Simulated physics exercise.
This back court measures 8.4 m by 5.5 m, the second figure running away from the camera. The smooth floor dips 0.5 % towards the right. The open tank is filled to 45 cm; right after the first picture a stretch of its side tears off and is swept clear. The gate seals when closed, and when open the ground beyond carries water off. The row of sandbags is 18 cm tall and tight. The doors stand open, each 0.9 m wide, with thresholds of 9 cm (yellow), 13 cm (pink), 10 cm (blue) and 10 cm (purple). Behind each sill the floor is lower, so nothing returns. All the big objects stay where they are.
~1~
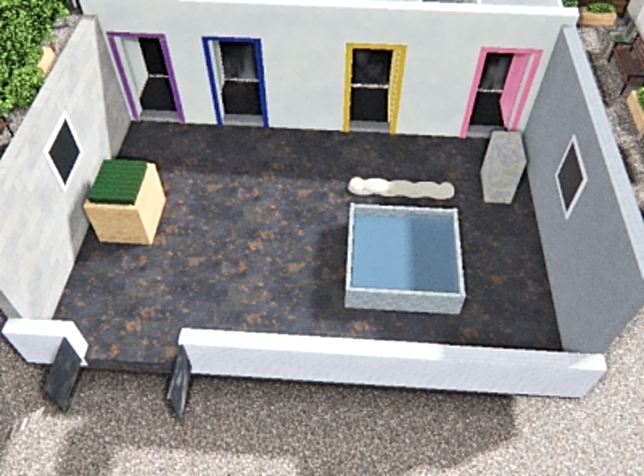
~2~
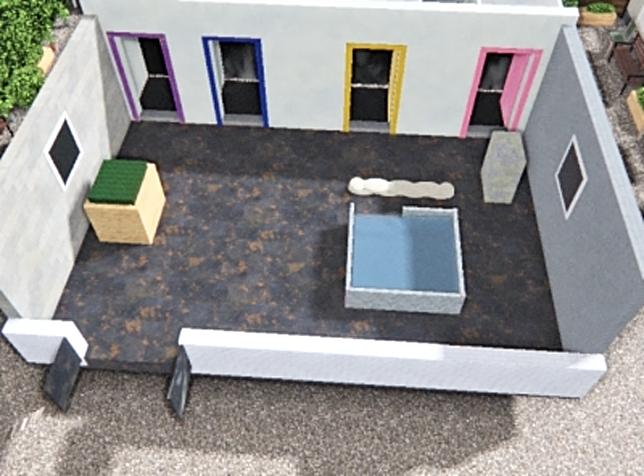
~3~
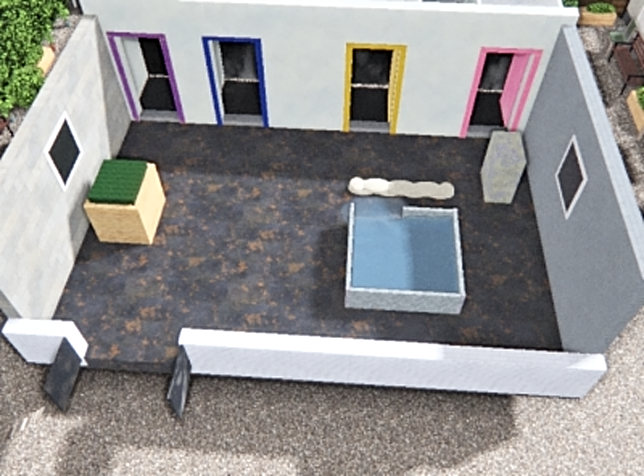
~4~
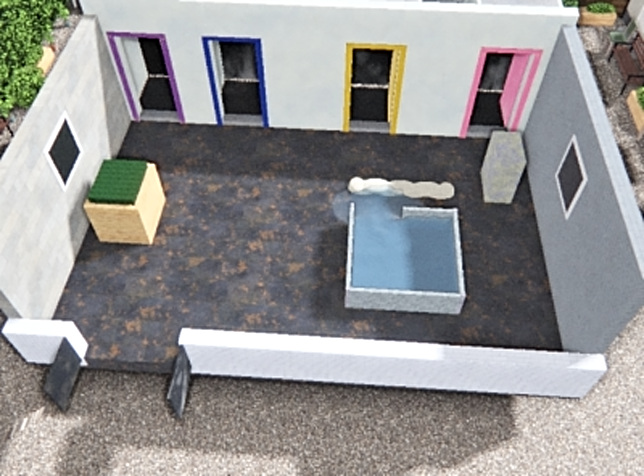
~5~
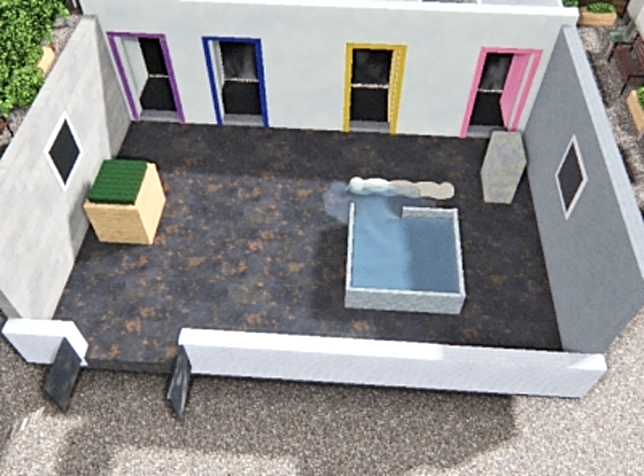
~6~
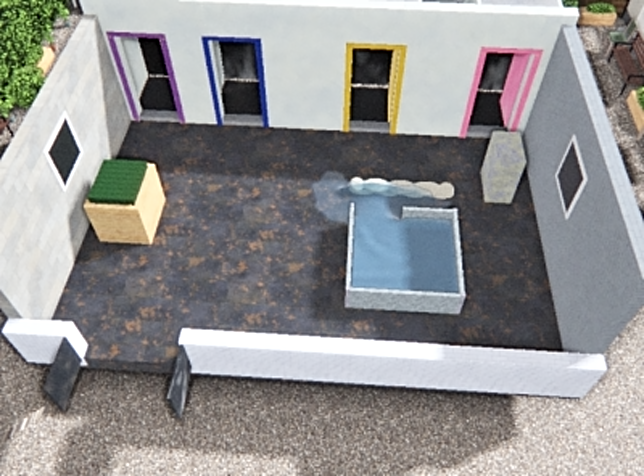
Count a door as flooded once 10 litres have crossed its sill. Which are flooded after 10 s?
Within that time: At the yellow door it keeps below the limit; at the pink door it keeps below the limit; at the blue door it stays under the limit; at the purple door it does not reach the limit.
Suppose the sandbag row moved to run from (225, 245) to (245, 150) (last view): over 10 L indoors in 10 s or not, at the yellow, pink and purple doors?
Against that limit: Yellow above, pink below, purple below.
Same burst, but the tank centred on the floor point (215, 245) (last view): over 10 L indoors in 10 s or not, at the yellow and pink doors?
Then: Yellow under, pink not over.
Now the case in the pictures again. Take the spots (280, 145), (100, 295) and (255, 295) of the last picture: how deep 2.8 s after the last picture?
About 4, 0 and 0 cm.
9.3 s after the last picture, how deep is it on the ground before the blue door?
About 5.0 cm.
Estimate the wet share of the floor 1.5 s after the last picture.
About 35 per cent.
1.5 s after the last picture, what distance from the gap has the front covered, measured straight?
About 3.8 m.
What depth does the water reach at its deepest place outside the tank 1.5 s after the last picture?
Up to some 28 cm.
Then, 0.7 s after the last picture water covers 15 % of the floor and is deepest (33 cm) near (369, 202); yellow door not reached, pink door not reached, blue door not reached, purple door not reached.
Then, 1.5 s after the last picture water covers 35 % of the floor and is deepest (28 cm) near (369, 202); yellow door 8 cm at the sill, 0 L in, pink door not reached, blue door not reached, purple door not reached.
Then, 2.8 s after the last picture water covers 45 % of the floor and is deepest (21 cm) near (378, 202); yellow door 5 cm at the sill, 0 L in, pink door 4 cm at the sill, 0 L in, blue door 6 cm at the sill, 0 L in, purple door 4 cm at the sill, 0 L in.
Then, 5.3 s after the last picture water covers 65 % of the floor and is deepest (12 cm) near (369, 202); yellow door 1 cm at the sill, 0 L in, pink door 7 cm at the sill, 0 L in, blue door 4 cm at the sill, 0 L in, purple door 7 cm at the sill, 0 L in.
Then, 9.3 s after the last picture water covers 80 % of the floor and is deepest (8 cm) near (378, 202); yellow door 4 cm at the sill, 0 L in, pink door 4 cm at the sill, 0 L in, blue door 5 cm at the sill, 0 L in, purple door 4 cm at the sill, 0 L in.
